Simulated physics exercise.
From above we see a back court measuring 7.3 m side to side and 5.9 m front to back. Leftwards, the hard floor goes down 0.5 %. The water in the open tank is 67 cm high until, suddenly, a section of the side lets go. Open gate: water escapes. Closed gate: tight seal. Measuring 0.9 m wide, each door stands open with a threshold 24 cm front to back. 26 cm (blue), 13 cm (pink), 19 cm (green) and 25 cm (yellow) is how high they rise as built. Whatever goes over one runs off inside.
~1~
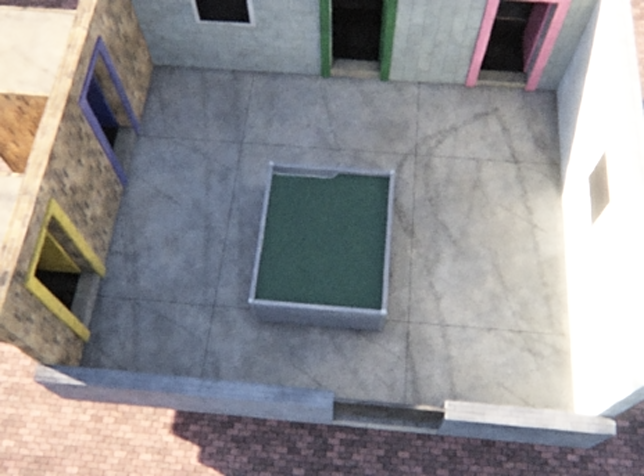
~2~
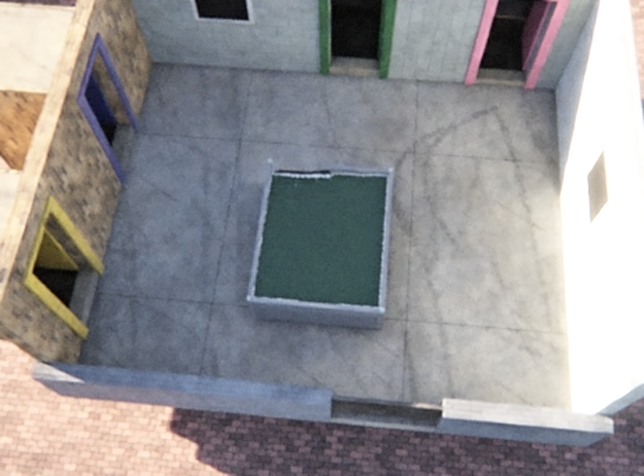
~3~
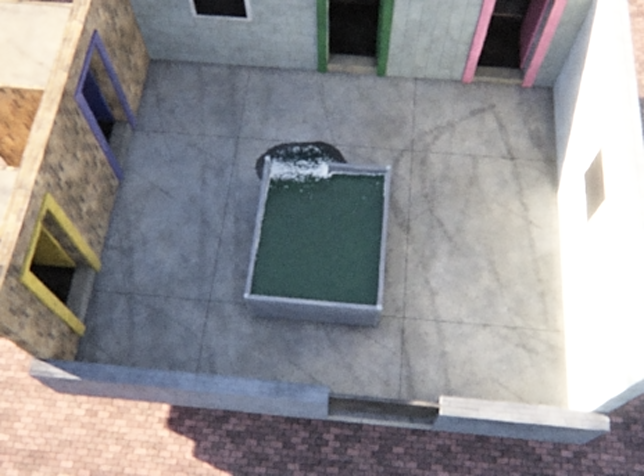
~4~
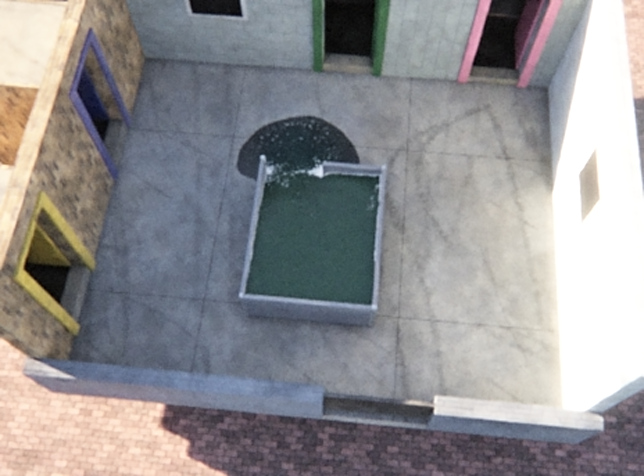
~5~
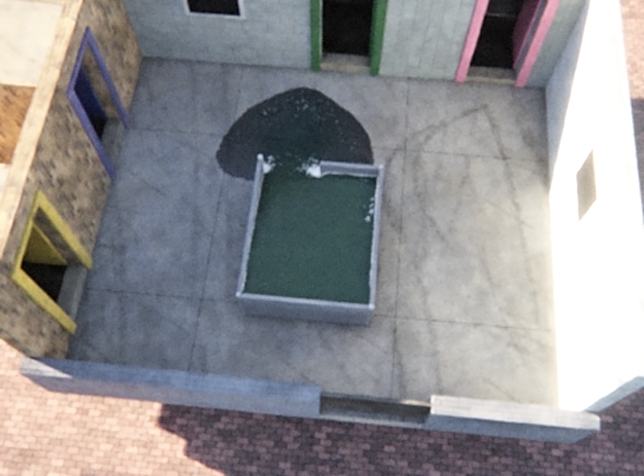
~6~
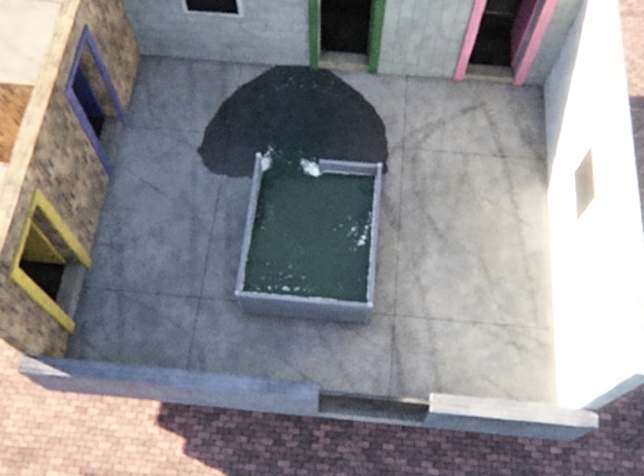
Green water lies still in a pale-walled open tank at the middle of a grey paved court, seen from high above. Yellow and blue doorways stand in the stone wall at left, green and pink ones in the far wall, and a low wall with a gap runs along the front. Water breaks white through the tank's far side and spreads backward in a widening dark fan, while the camera drifts slightly.
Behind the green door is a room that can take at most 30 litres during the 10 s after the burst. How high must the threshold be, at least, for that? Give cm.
About 22 cm.
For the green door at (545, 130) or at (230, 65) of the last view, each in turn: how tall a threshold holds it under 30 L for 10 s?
Minimums: About 10.0 cm and 19 cm.
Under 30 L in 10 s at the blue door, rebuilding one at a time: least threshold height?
Blue: 6.5 cm.
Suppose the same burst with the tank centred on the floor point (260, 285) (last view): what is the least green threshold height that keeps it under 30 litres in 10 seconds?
In that case about 12.0 cm.
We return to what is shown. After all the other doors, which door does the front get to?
The yellow one.
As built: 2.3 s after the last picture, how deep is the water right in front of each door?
Lab note, depth in cm: Blue 9; pink 5; green 22; yellow 0.
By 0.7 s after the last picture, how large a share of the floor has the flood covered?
Some 20 per cent of it.
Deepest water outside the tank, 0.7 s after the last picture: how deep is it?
About 38 cm at most.
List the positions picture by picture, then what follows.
In the first picture, still water, 67 cm deep, in the open tank at (325, 237); the green door at (357, 39) is dry.
In the second picture, water pours out on the far side and has run 0.3 m, to a hidden place; about 10 cm deep outside, 67 cm at the back.
In the third picture, the gap is on the far side, the front 0.8 m out at (308, 146); the back of the open tank holds 67 cm.
In the fourth picture, the front is at (296, 121), 1.3 m from the gap on the far side; 1.9 m2 of floor is wet, 67 cm left at the back.
In the fifth picture, the gap is on the far side, the front 1.9 m out at (297, 93); the back of the open tank holds 67 cm.
In the sixth picture, the front is at (285, 66), 2.4 m from the gap on the far side; 5.0 m2 of floor is wet, 63 cm left at the back; 0.3 m in a straight line remain to the green door at (345, 32).
Then, 0.7 s after the last picture water covers 20 % of the floor, deepest (38 cm) near (284, 176); 25 cm at the green door, 4 litres in over its 19 cm threshold.
Then, 2.3 s after the last picture water covers 35 % of the floor, deepest (34 cm) near (150, 61); 22 cm at the green door, 47 litres in over its 19 cm threshold.
Then, 9.3 s after the last picture water covers 95 % of the floor, deepest (12 cm) near (329, 396); 7 cm at the green door, 52 litres in over its 19 cm threshold.
At the green door as built, the water peaked near 28 cm, 1.3 s after the last picture.
With a threshold of 19.5 cm, 48 litres would have come in within the 10 s; with 27 cm, 5 litres. So under 30 litres takes about 22 cm.
